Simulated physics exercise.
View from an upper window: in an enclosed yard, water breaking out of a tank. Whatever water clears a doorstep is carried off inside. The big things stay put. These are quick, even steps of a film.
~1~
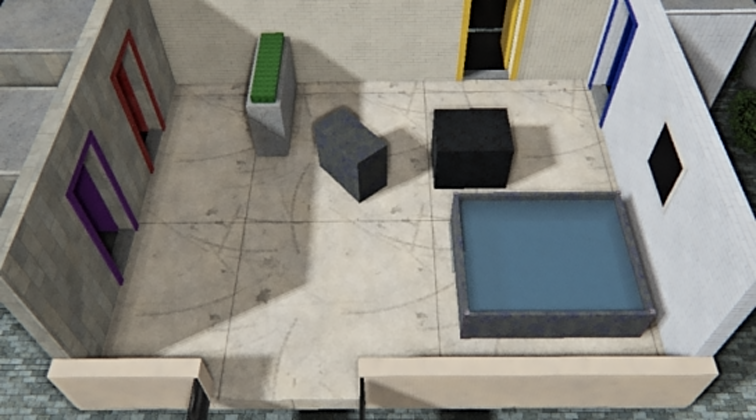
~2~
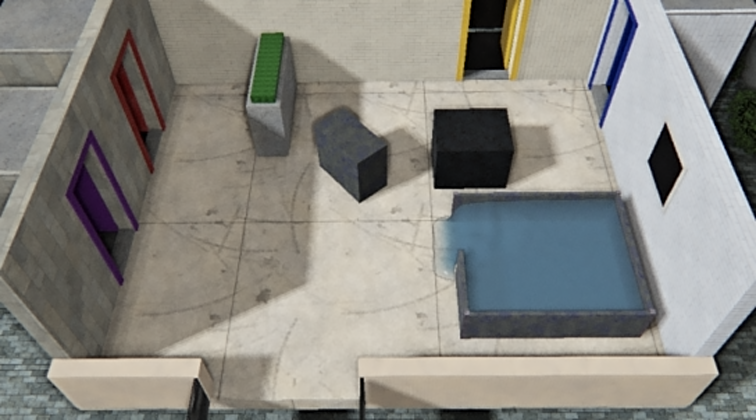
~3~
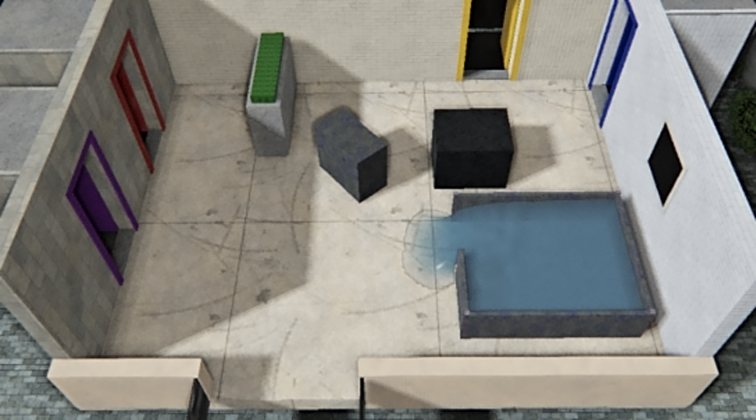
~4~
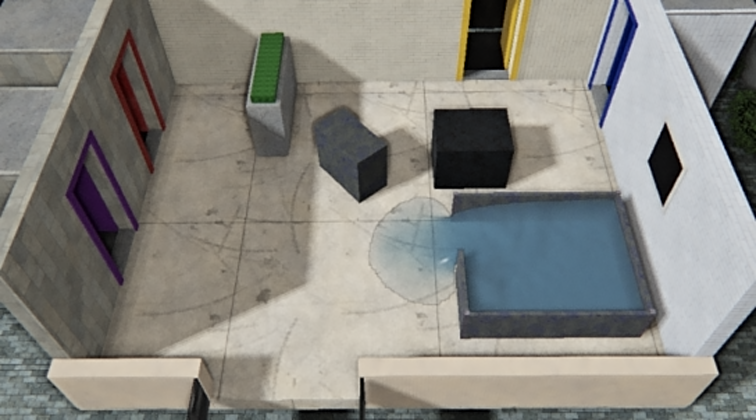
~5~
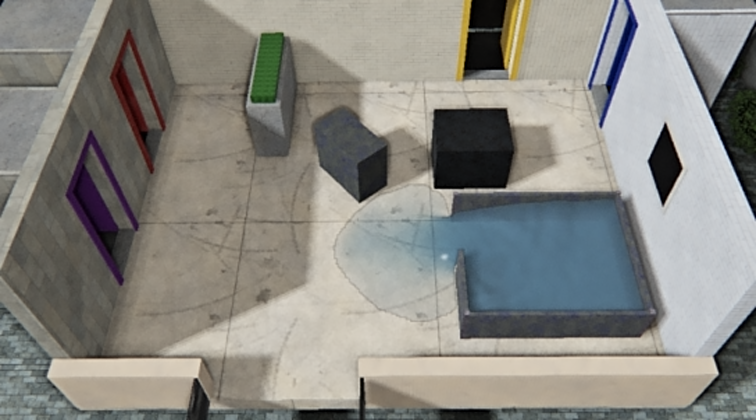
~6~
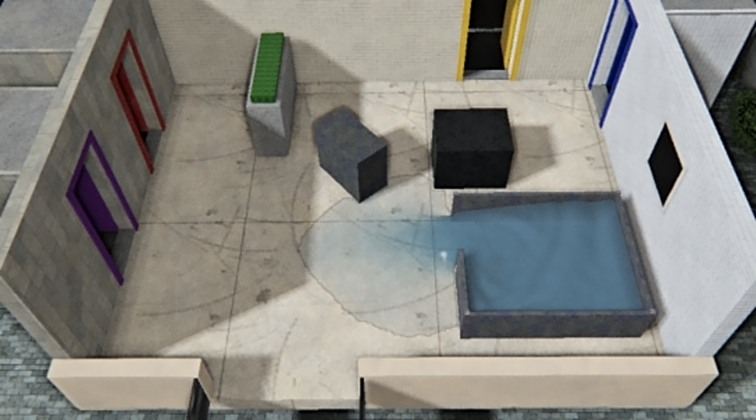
Water pours through a gap in the tank's left side and spreads leftward across the floor.
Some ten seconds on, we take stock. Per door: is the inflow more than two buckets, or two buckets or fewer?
In the end yellow door: Not too much gets in there; red door: Too much gets in there; blue door: Not too much gets in there; purple door: Too much gets in there.
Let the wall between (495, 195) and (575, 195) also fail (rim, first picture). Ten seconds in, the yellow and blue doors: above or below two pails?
The yellow door tops the limit and the blue door tops the limit.
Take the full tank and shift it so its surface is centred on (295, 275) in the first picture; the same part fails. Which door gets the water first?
First comes the purple door.
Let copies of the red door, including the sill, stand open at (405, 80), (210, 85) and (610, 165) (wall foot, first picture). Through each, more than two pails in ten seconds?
First stays short of it, second crosses the line, third stays short of it.
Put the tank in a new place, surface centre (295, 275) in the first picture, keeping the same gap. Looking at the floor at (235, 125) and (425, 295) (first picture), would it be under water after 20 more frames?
Soaked, parched.
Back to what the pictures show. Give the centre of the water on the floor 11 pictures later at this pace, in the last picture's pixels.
Near pixel (452, 263).
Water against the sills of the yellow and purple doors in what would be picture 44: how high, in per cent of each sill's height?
Approx. 40 % then 180 %.
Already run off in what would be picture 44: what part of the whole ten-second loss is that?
It comes to around 55 per cent.
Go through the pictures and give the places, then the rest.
The open tank at (546, 253) is whole and still, in the first picture.
The front is at (444, 221), out from the gap at (458, 239), in the second picture.
The front is at (412, 272), out from the gap at (458, 240), in the third picture.
The front is at (377, 263), out from the gap at (458, 241), in the fourth picture.
The front is at (342, 240), out from the gap at (458, 241), in the fifth picture.
The front is at (308, 238), out from the gap at (458, 241), in the sixth picture.
A moment on, water covers 25 % of the floor; the yellow door not reached, the red door not reached, the blue door not reached, the purple door not reached.
Next, water covers 50 % of the floor; the yellow door not reached, the red door not reached, the blue door not reached, the purple door wet at the sill, nothing in.
Then, water covers 60 % of the floor; the yellow door not reached, the red door under two buckets in, the blue door not reached, the purple door over two buckets in.
Later, water covers 70 % of the floor; the yellow door wet at the sill, nothing in, the red door over two buckets in, the blue door not reached, the purple door far over two buckets in.
In the end, water covers 75 % of the floor; the yellow door wet at the sill, nothing in, the red door over two buckets in, the blue door wet at the sill, nothing in, the purple door far over two buckets in.
